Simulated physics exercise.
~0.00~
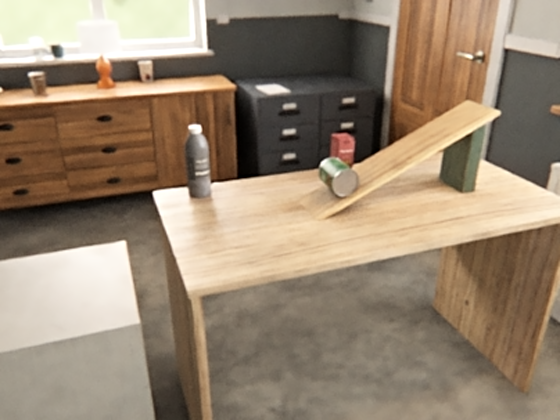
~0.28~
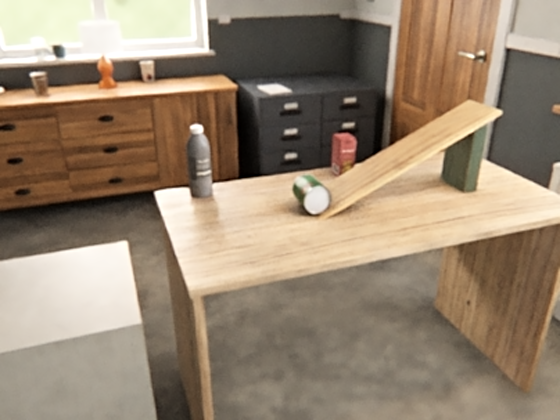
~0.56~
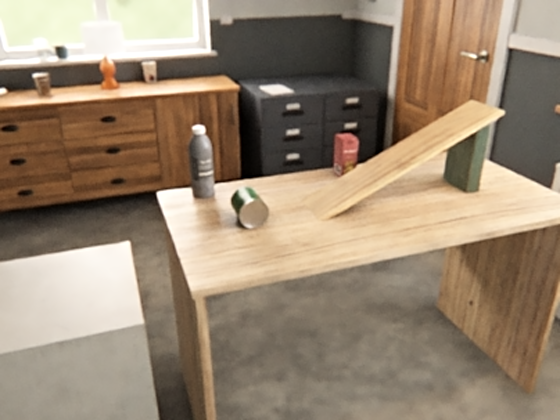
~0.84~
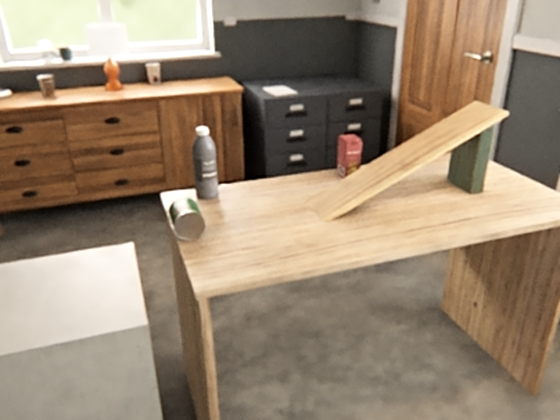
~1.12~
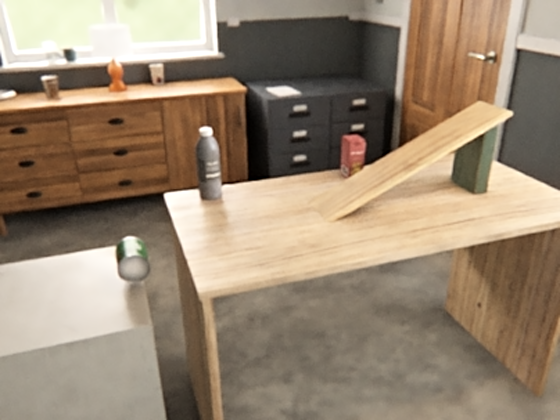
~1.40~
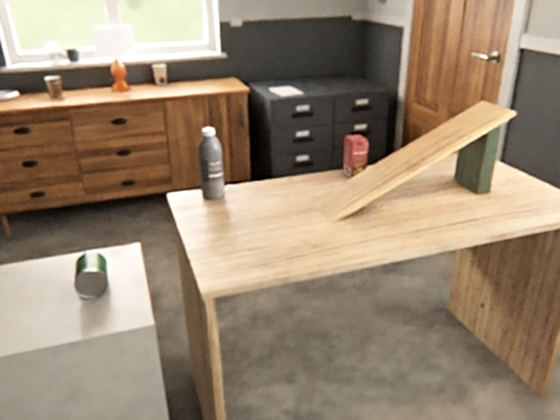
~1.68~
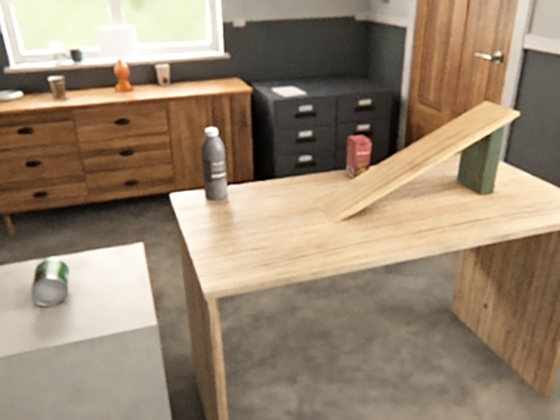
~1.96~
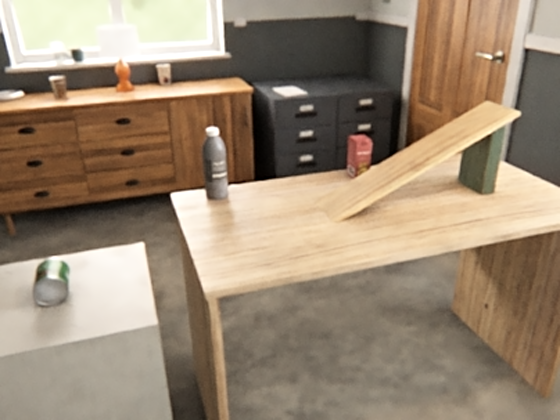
In a room with wooden furniture, a green tin rolls off a ramp, crosses the table leftward, clears the gap and stops on a lower pale top.
